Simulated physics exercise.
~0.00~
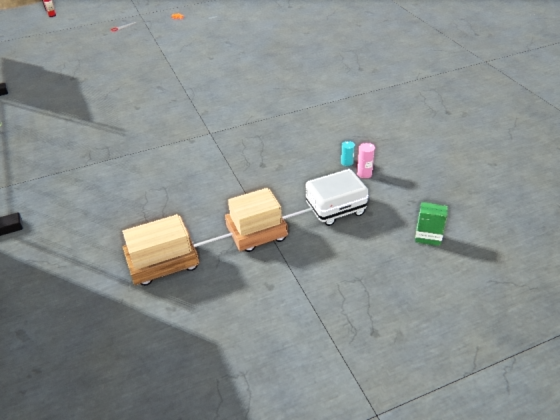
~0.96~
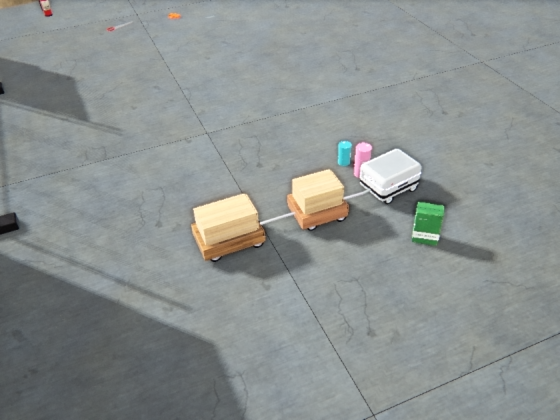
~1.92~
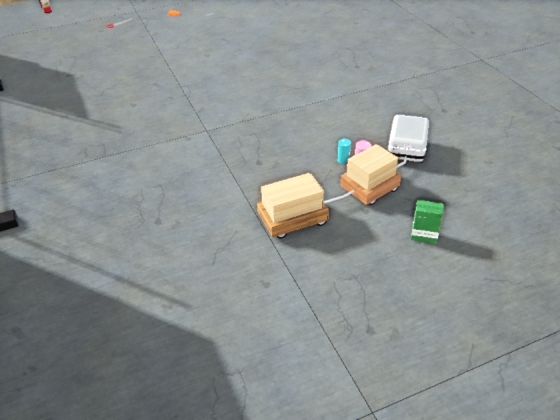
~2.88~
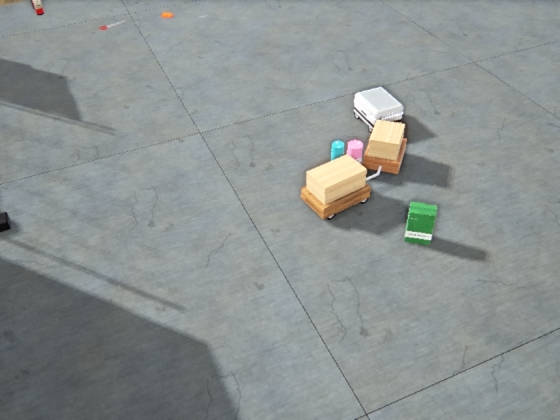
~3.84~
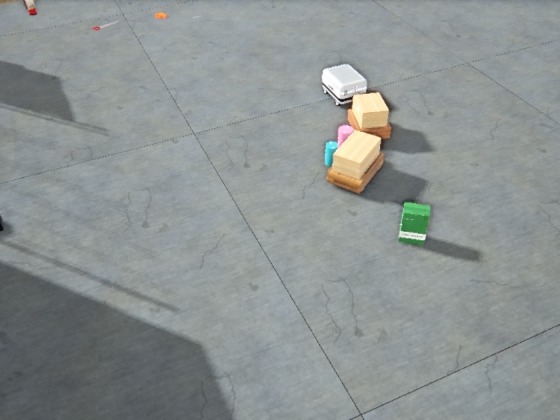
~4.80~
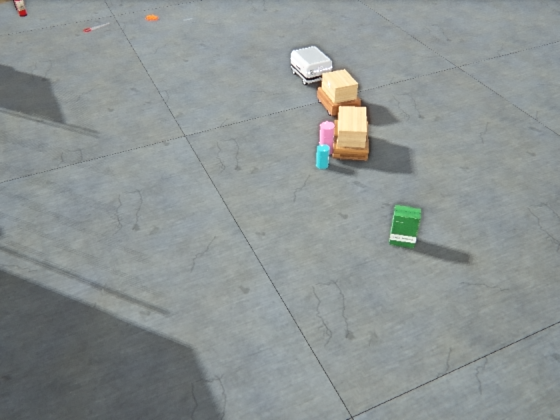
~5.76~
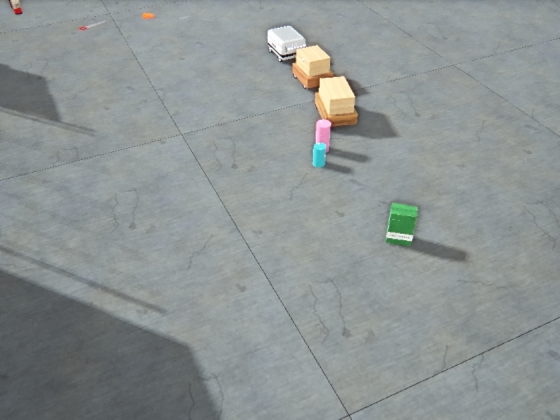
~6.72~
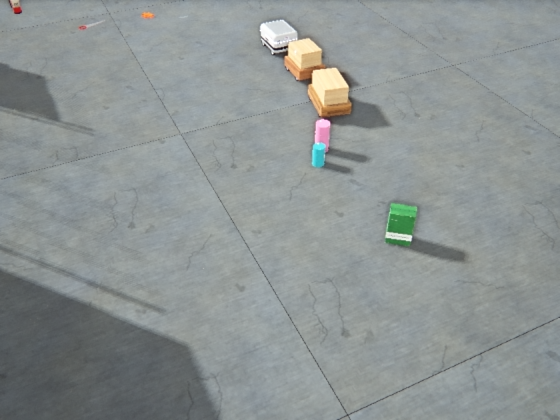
The clip opens on a gray concrete floor where a white wheeled tug pulls two orange carts loaded with pale boxes, near a turquoise canister, a pink canister and a green box. The train rolls to the right, passing just below the two canisters. The tug then curves left around them and heads up the view, the carts following on a tighter line. As the rear cart swings close past the canisters, the pink one shifts upward, staying upright. The train straightens and moves away toward the upper left, ending with the pink canister standing displaced above the turquoise one, which, like the green box, has kept its place.
